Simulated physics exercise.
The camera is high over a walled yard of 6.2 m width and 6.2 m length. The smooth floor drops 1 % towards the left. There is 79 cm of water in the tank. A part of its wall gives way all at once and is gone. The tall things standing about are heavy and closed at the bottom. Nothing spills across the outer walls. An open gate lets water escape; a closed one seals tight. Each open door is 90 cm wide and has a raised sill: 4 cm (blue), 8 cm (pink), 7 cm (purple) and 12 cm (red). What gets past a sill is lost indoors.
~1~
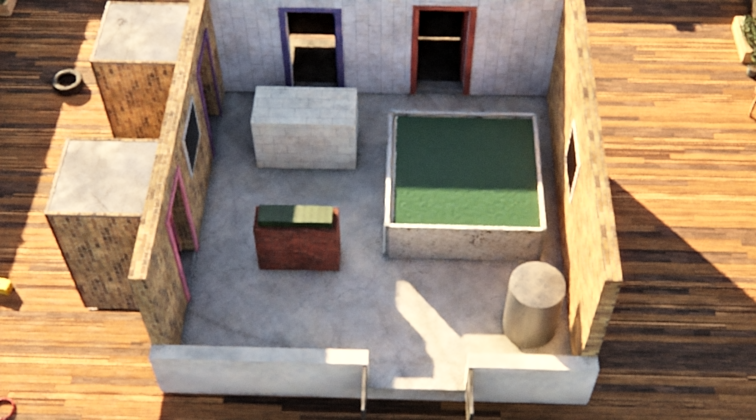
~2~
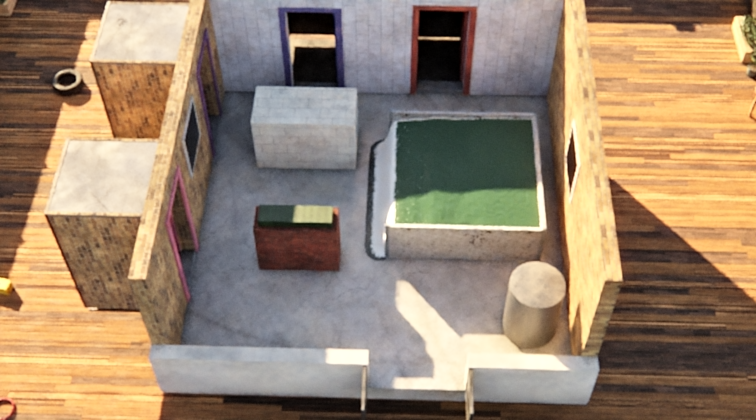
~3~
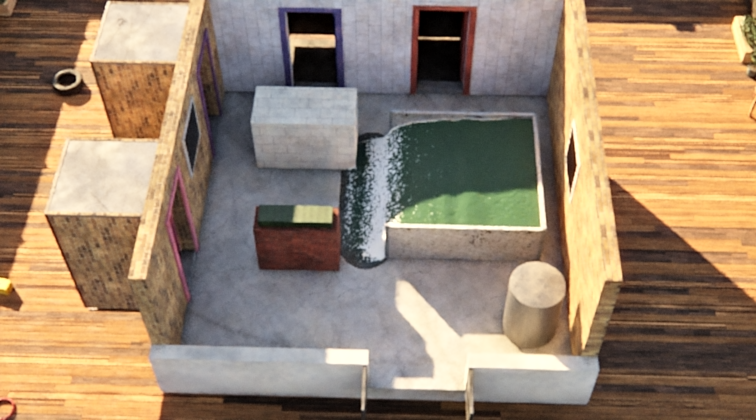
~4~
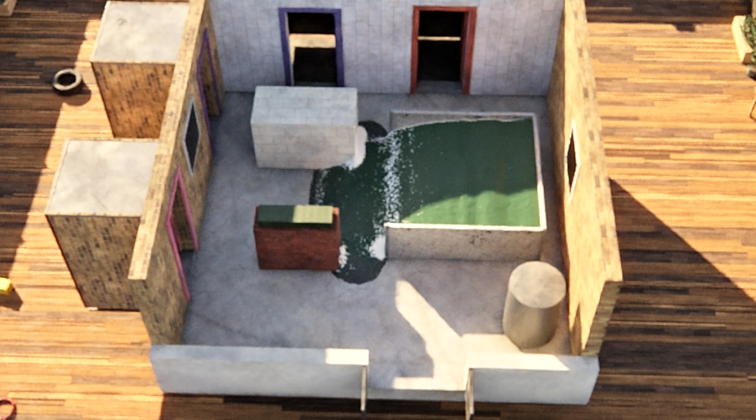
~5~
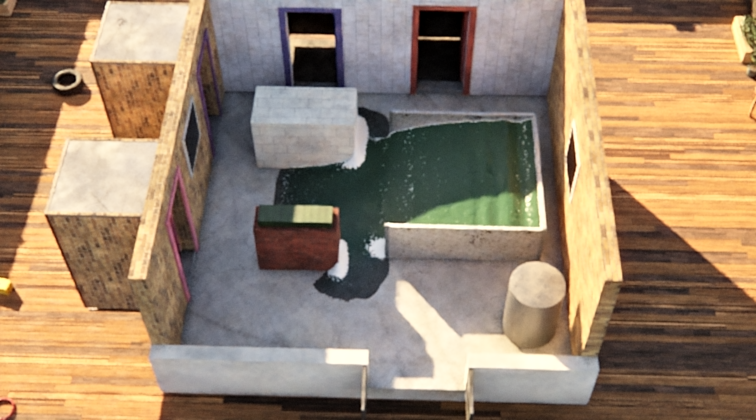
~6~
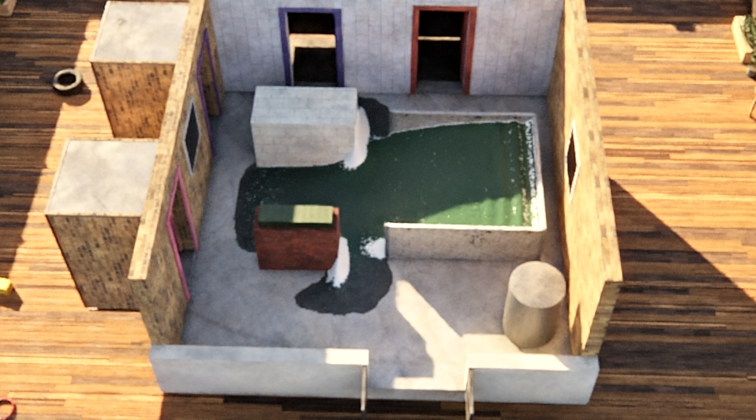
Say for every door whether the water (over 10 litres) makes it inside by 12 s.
Within that time: At the blue door it goes over the limit; at the pink door it goes over the limit; at the purple door it passes the limit; at the red door it goes over the limit.
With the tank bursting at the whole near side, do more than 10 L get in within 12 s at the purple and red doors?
Then: Purple above, red under.
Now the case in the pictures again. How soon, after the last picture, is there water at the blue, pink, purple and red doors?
Arrival: Blue 0.2 s, pink 0.5 s, purple 0.5 s, red 0.6 s.
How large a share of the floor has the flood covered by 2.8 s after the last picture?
About 80 per cent.
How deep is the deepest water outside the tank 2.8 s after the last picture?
Roughly 44 cm.
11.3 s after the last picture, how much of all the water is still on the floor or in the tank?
Roughly 70 in a hundred.
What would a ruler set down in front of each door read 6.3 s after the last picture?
Depths in cm: Blue 9, pink 15, purple 15, red 17.
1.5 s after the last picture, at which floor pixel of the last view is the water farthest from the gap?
Near (176, 369).
Then, 0.7 s after the last picture water covers 45 % of the floor and is deepest (61 cm) near (212, 224); blue door 11 cm at the sill, 5 L in, pink door 11 cm at the sill, 0 L in, purple door 6 cm at the sill, 0 L in, red door 9 cm at the sill, 0 L in.
Then, 1.5 s after the last picture water covers 70 % of the floor and is deepest (58 cm) near (202, 224); blue door 11 cm at the sill, 25 L in, pink door 23 cm at the sill, 35 L in, purple door 16 cm at the sill, 5 L in, red door 13 cm at the sill, 0 L in.
Then, 2.8 s after the last picture water covers 80 % of the floor and is deepest (44 cm) near (223, 105); blue door 20 cm at the sill, 77 L in, pink door 18 cm at the sill, 124 L in, purple door 16 cm at the sill, 52 L in, red door 9 cm at the sill, 2 L in.
Then, 6.3 s after the last picture water covers 100 % of the floor and is deepest (30 cm) near (544, 247); blue door 9 cm at the sill, 223 L in, pink door 15 cm at the sill, 208 L in, purple door 15 cm at the sill, 223 L in, red door 17 cm at the sill, 9 L in.
Then, 11.3 s after the last picture water covers 100 % of the floor and is deepest (20 cm) near (180, 349); blue door 11 cm at the sill, 320 L in, pink door 17 cm at the sill, 269 L in, purple door 15 cm at the sill, 292 L in, red door 8 cm at the sill, 31 L in.
